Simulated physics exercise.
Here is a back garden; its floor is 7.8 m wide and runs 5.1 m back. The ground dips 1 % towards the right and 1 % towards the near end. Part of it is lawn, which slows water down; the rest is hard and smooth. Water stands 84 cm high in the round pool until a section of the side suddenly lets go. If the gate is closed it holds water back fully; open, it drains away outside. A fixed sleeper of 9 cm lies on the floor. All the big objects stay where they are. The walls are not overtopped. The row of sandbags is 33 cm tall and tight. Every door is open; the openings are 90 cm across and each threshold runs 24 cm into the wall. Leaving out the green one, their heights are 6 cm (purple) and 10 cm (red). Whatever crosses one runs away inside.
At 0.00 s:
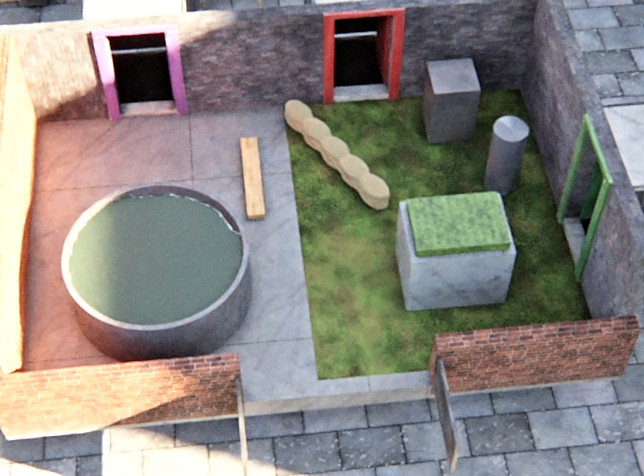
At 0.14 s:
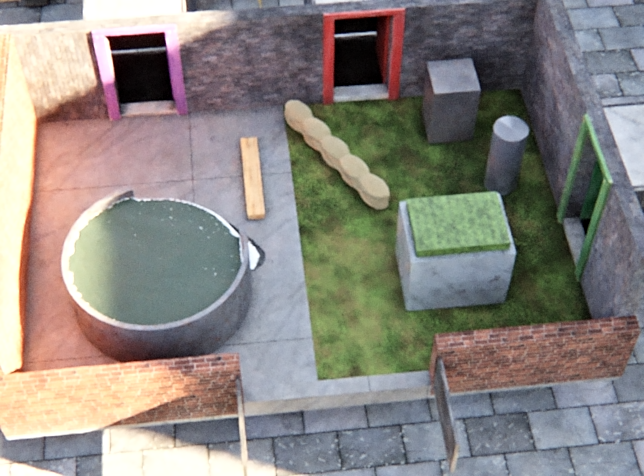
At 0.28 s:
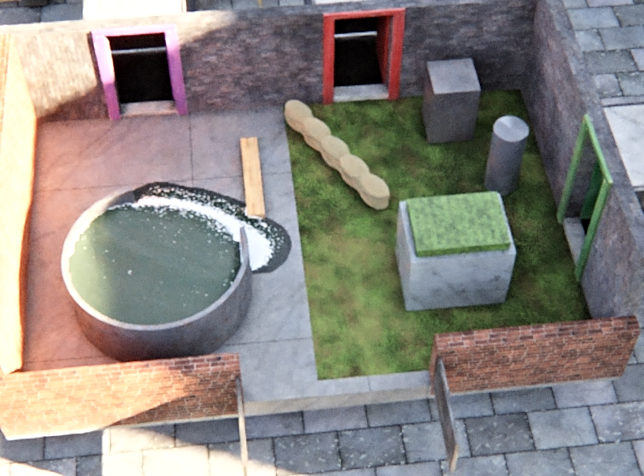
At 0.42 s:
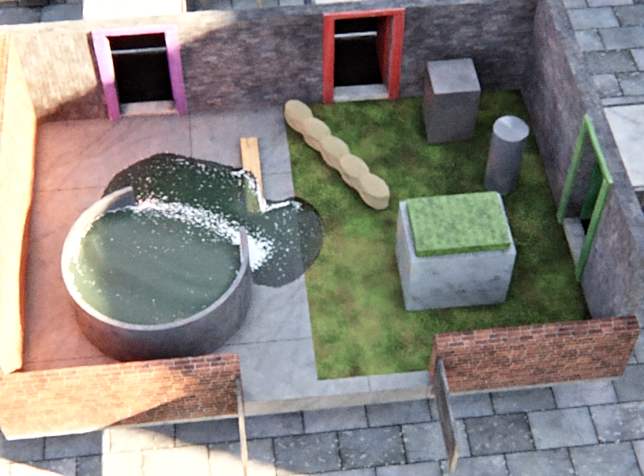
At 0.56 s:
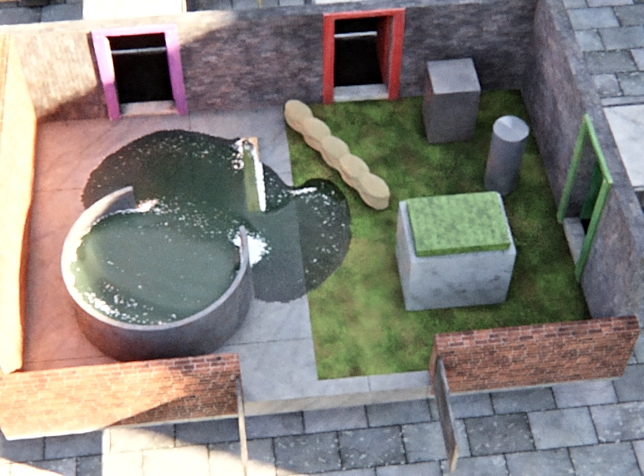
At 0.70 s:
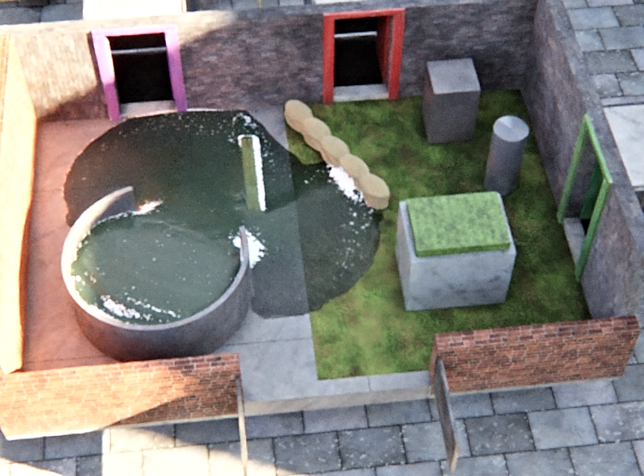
Dark green water breaks through the far side of a round pool in a walled back garden, first slipping over the paving behind it. It spreads around a wooden plank and onto the lawn, then widens toward the back wall and reaches the lumpy beige barrier, foaming along its edge.
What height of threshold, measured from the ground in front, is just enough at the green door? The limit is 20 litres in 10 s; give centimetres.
Close to 5 cm is just enough.
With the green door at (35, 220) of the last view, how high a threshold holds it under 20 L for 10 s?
Roughly 7.5 cm.
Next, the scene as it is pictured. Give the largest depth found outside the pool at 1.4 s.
Up to some 50 cm.
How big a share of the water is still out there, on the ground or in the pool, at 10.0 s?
Some 72 per cent remains.
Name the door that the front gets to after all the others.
The green one.
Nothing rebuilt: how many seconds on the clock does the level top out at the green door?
Near 10.0 s.
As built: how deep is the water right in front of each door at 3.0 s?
In cm: Purple 19, green 0, red 5.
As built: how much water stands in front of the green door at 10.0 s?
About 8.0 cm.
After 1.4 s water covers 35 % of the floor, deepest (50 cm) near (277, 108); it has not reached the green door.
After 3.0 s water covers 60 % of the floor, deepest (33 cm) near (277, 108); it has not reached the green door.
After 10.0 s water covers 95 % of the floor, deepest (14 cm) near (21, 406); 8 cm at the green door, 0 litres in over its 13 cm threshold.
At the green door as built, the water arrived by 3.5 s and peaked near 8 cm at 10.0 s.
With a threshold of 4 cm, 32 litres would have come in within the 10 s; with 5.5 cm, 14 litres. So under 20 litres takes about 5 cm.
